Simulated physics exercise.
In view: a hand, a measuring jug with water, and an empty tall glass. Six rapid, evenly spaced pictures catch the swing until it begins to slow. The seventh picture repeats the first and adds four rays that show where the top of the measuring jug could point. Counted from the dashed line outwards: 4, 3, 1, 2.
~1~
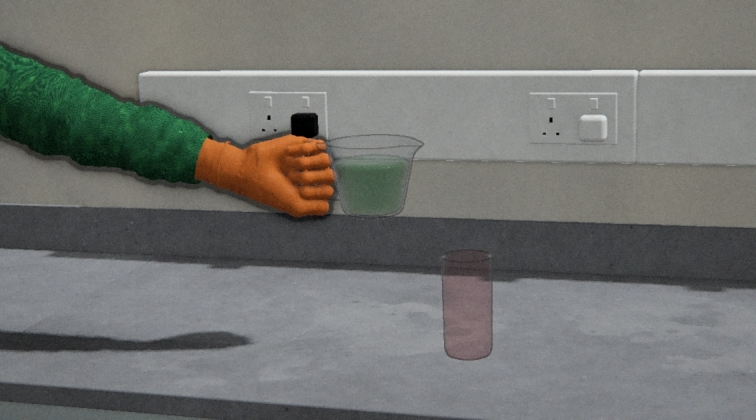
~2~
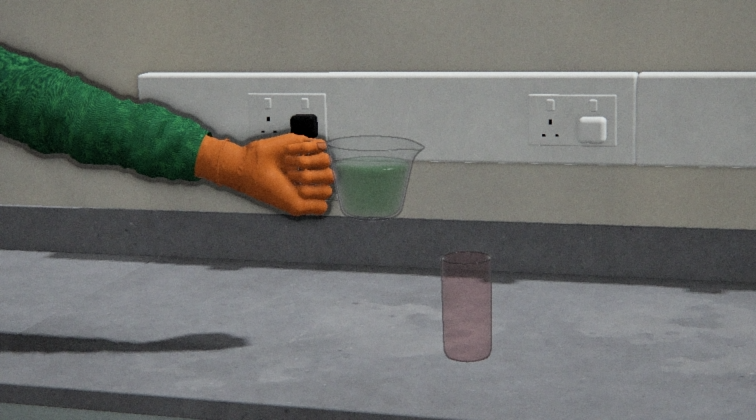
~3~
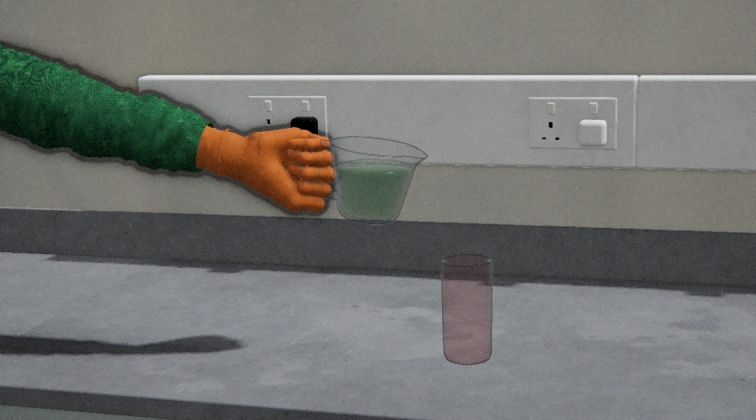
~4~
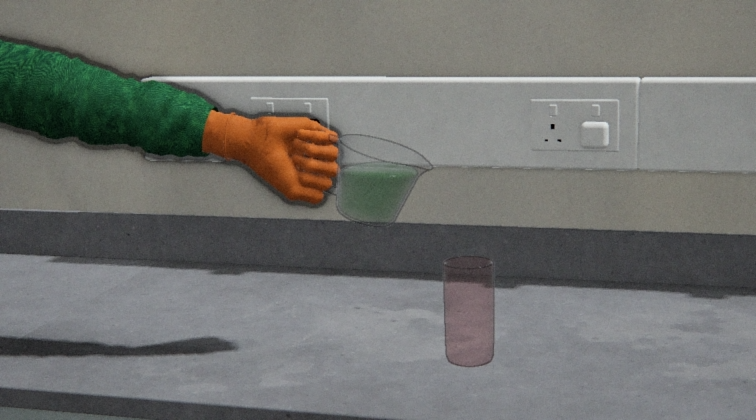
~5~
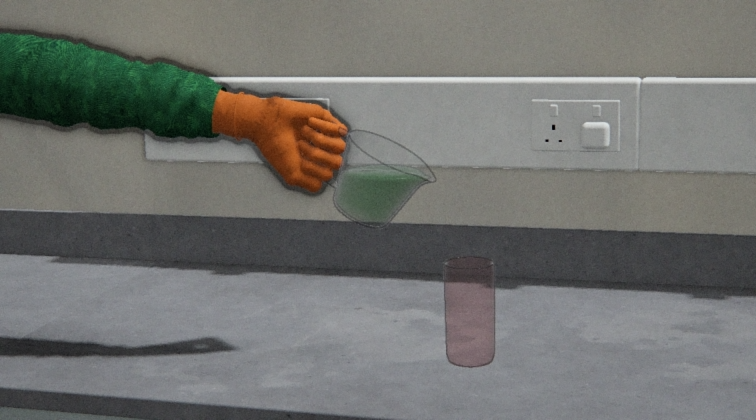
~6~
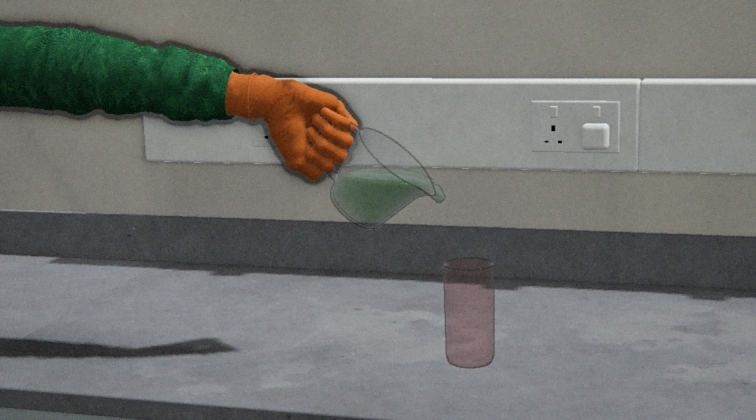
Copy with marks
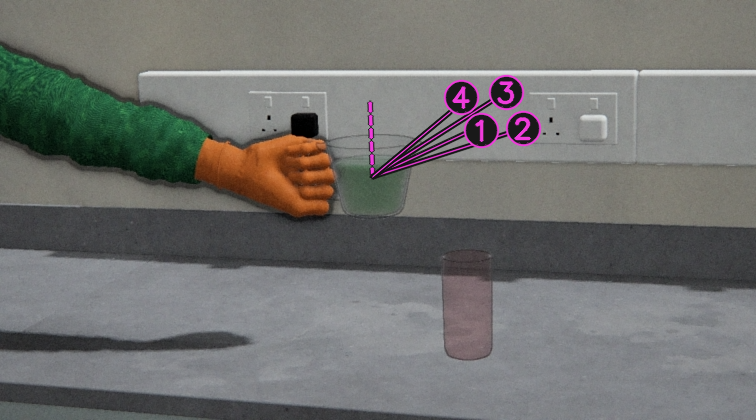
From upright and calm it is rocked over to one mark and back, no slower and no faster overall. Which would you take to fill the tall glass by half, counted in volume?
It is 4.
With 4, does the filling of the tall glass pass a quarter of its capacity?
Yes, it does.
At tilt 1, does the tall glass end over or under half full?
Over.
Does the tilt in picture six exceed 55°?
No, it does not.
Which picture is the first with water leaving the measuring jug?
Picture 6.
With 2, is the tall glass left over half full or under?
Over.
In magenta, 1 at (464, 133); 2 at (507, 133); 3 at (491, 101); 4 at (450, 112).
With 1, the tall glass ends with about 80 % of what it can hold.
With 2, the tall glass ends with about 90 % of what it can hold; 4 % of the water is spilt.
With 3, the tall glass ends with about 64 % of what it can hold.
With 4, the tall glass ends with about 47 % of what it can hold.
